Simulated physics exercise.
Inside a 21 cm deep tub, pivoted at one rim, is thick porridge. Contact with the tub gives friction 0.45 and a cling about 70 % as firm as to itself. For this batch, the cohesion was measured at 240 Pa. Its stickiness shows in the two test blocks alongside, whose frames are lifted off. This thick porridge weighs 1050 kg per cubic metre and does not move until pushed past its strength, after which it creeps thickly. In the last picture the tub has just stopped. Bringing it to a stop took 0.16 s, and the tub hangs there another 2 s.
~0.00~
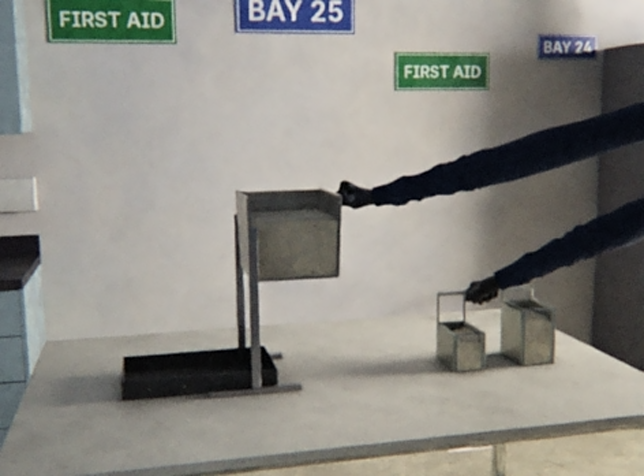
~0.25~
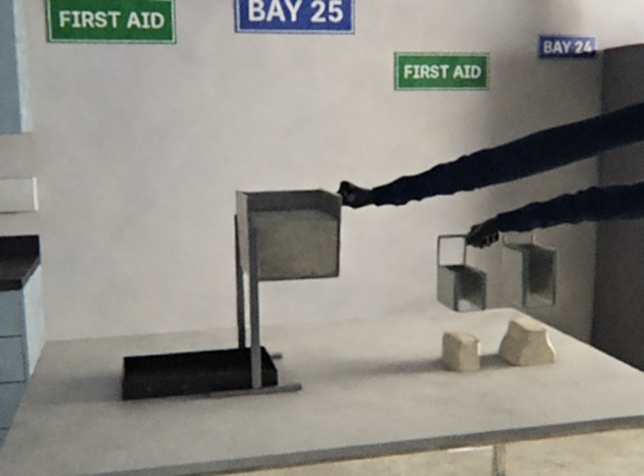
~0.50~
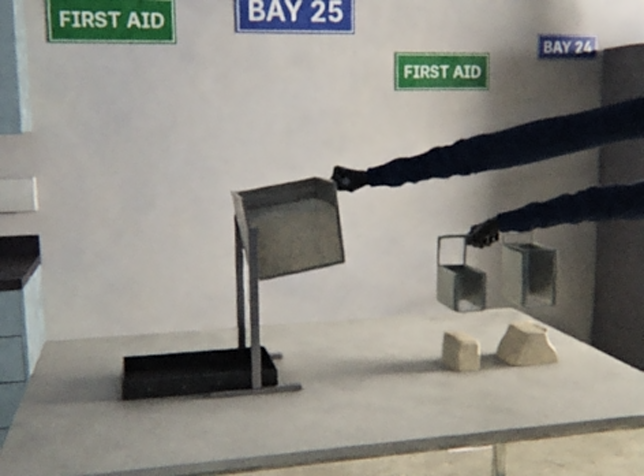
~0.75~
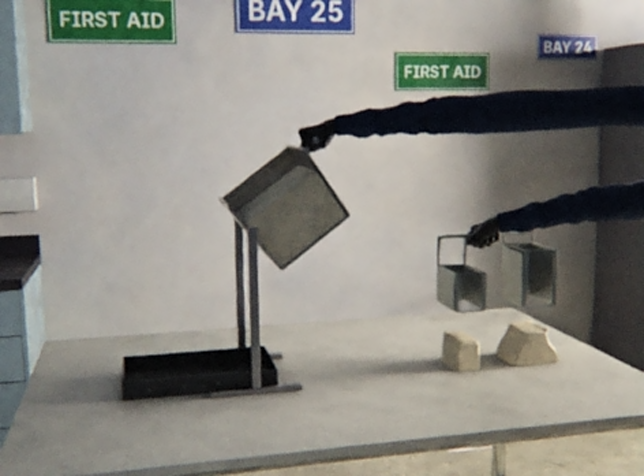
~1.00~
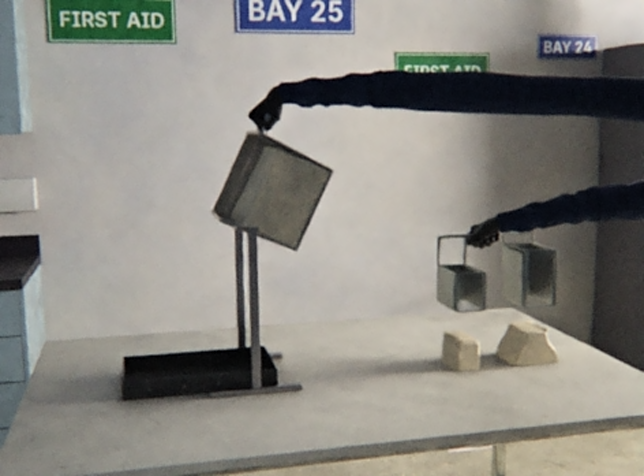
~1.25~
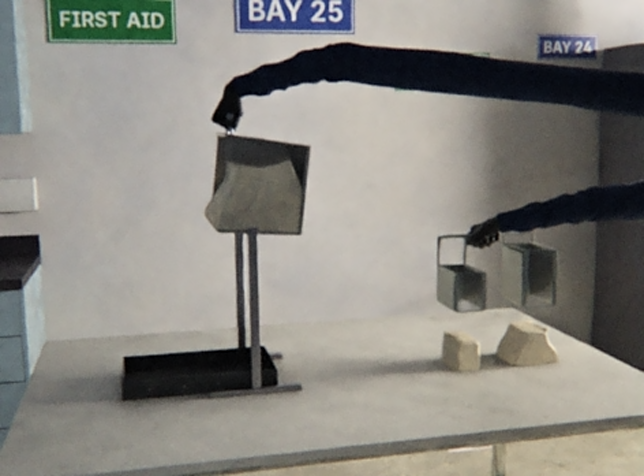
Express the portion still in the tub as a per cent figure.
I would say about 57 percent.
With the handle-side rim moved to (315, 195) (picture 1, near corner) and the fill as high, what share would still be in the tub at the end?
About 85 per cent.
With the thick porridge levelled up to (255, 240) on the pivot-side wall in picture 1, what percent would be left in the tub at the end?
In that case, around 90 percent.
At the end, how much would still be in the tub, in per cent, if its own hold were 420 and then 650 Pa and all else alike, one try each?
Result: 95 % for the first case, 100 % for the second.
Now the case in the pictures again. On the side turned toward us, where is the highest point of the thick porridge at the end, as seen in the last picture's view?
It ends up highest close to (274, 192).
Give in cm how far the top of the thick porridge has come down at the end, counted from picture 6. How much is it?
Roughly 8 cm.
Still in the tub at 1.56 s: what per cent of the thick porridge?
Some 65 per cent.
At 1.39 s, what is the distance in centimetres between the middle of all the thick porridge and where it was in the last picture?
Shift: Roughly 4 cm.
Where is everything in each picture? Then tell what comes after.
Handle-side rim at (338, 196), tilt 0 degrees; top of the thick porridge at (332, 219); blocks stand 8.8 cm, 14 cm (left to right), in the first picture.
Handle-side rim at (338, 196), tilt 0 degrees; top of the thick porridge at (332, 219); blocks stand 8.6 cm, 11 cm (left to right), in the second picture.
Handle-side rim at (333, 183), tilt 9 degrees; top of the thick porridge at (329, 207); blocks stand 8.5 cm, 9.9 cm (left to right), in the third picture.
Handle-side rim at (303, 151), tilt 36 degrees; top of the thick porridge at (312, 173); blocks stand 8.5 cm, 9.9 cm (left to right), in the fourth picture.
Handle-side rim at (259, 135), tilt 64 degrees; top of the thick porridge at (278, 151); blocks stand 8.5 cm, 9.9 cm (left to right), in the fifth picture.
Handle-side rim at (227, 137), tilt 83 degrees; top of the thick porridge at (286, 161); blocks stand 8.5 cm, 9.9 cm (left to right), in the sixth picture.
After 1.39 s, the tub is at 83 degrees and holds 84 %.
After 1.56 s, the tub is at 83 degrees and holds 64 %.
After 1.73 s, the tub is at 83 degrees and holds 58 %.
After 1.90 s, the tub is at 83 degrees and holds 58 %.
After 3.25 s, at the end, the tub is at 83 degrees and holds 57 %.
